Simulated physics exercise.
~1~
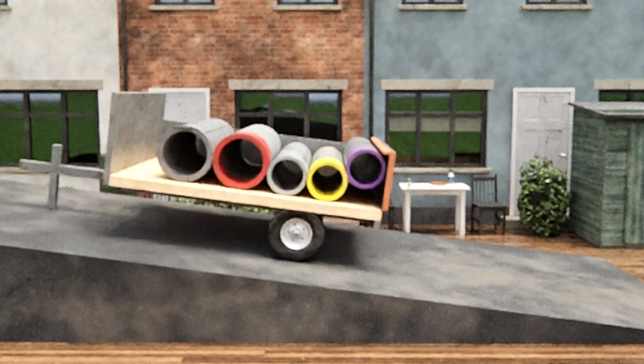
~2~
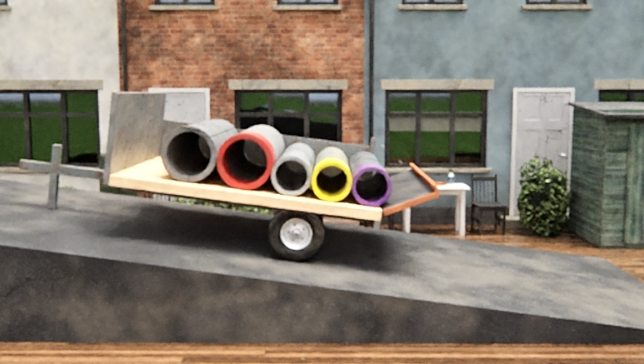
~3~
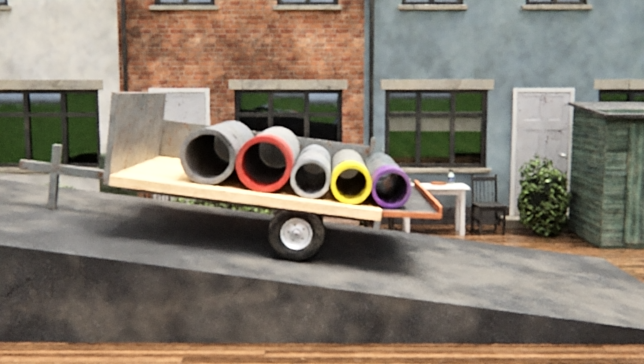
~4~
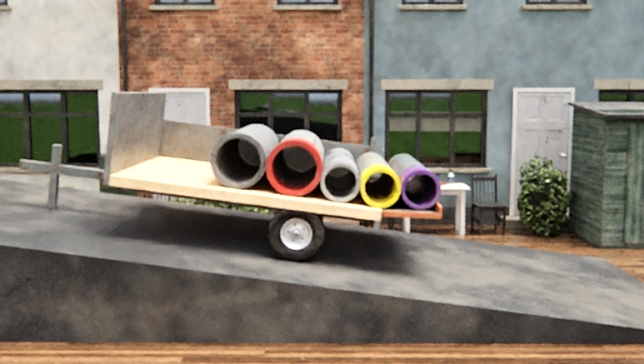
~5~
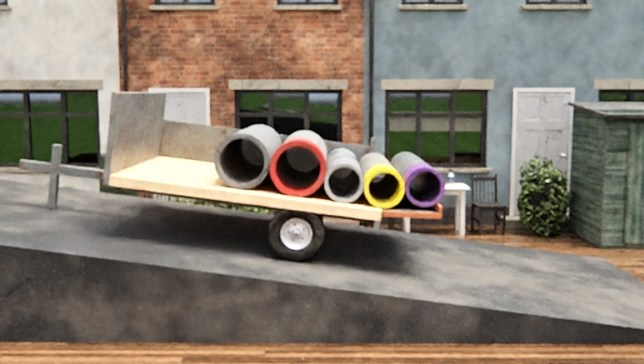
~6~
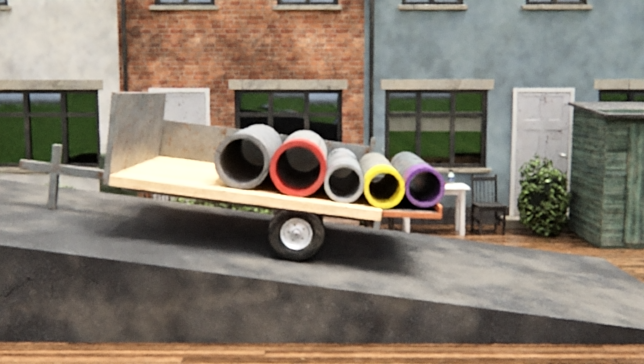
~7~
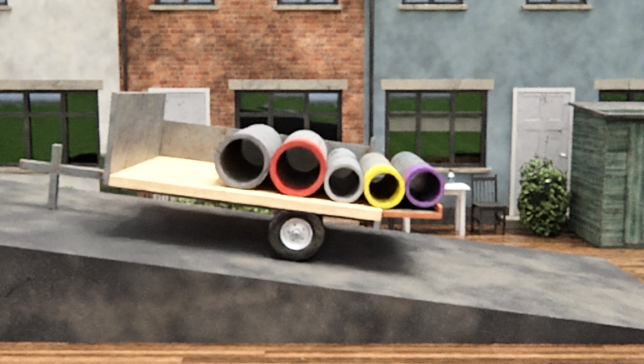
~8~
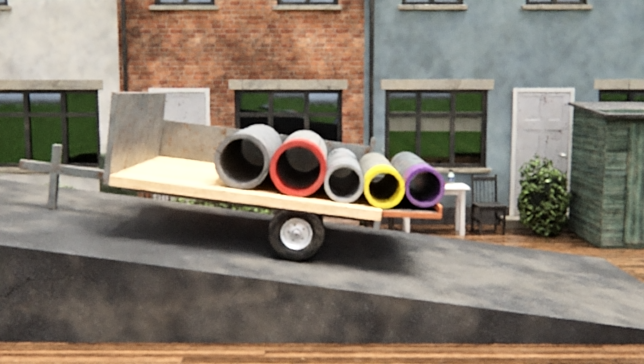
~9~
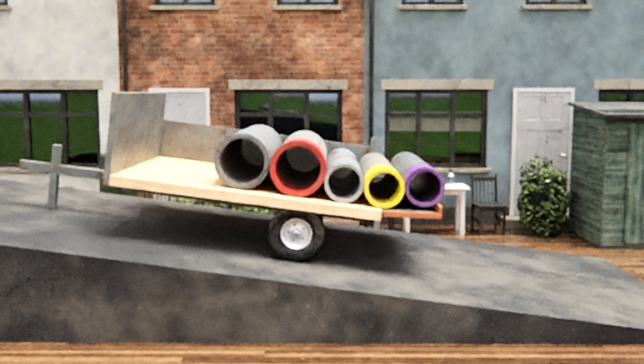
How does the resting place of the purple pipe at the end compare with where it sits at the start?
At the start it sits on the trailer bed just inside the raised tailgate. By the end it is farther right and a little lower, resting on the lowered tailgate.
